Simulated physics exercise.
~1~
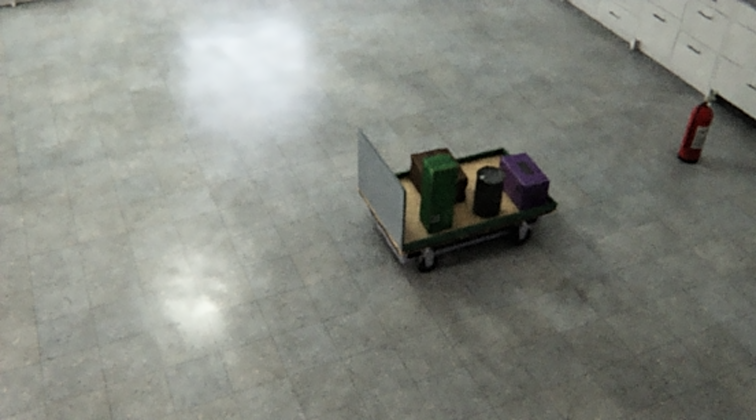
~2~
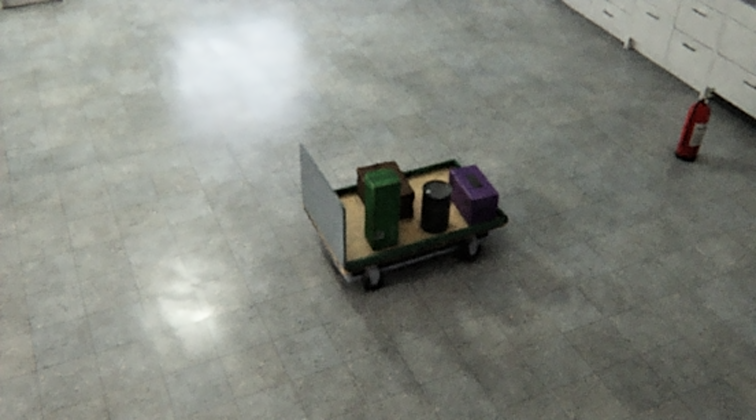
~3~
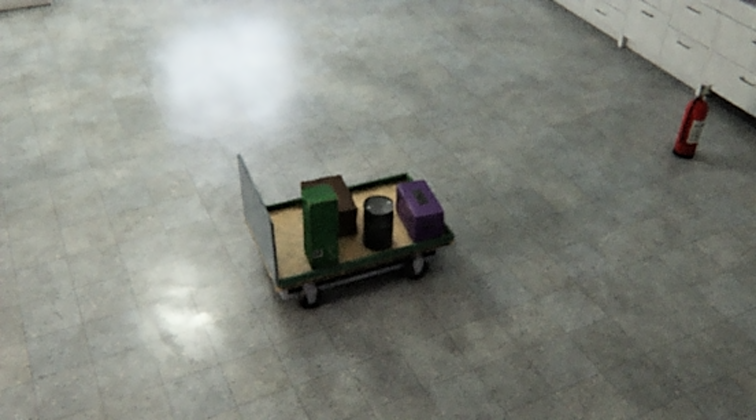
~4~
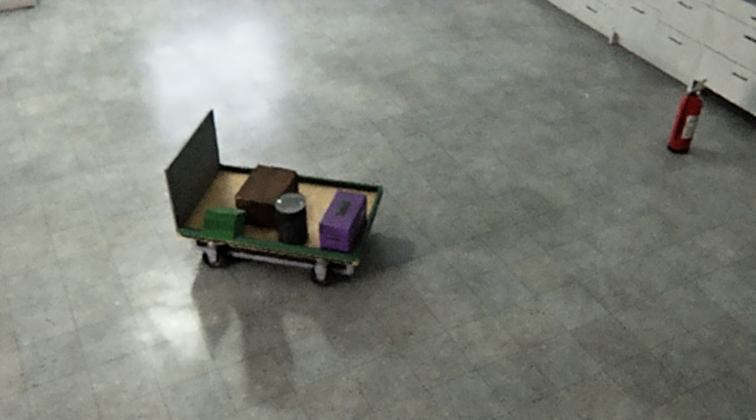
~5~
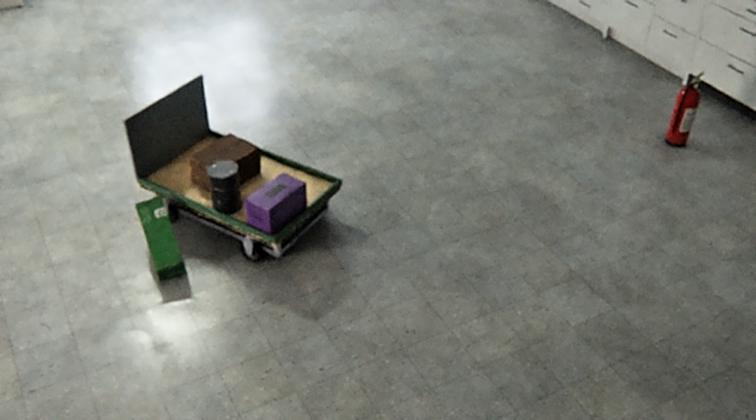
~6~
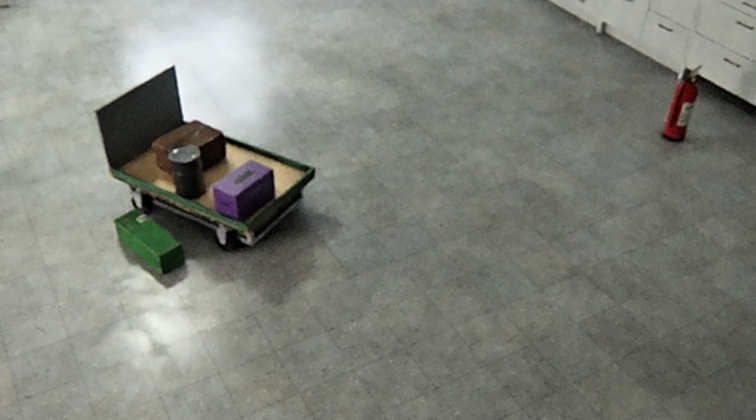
On a grey tiled floor, a loaded cart rolls left and turns, its tall green box tipping off and ending on its side.
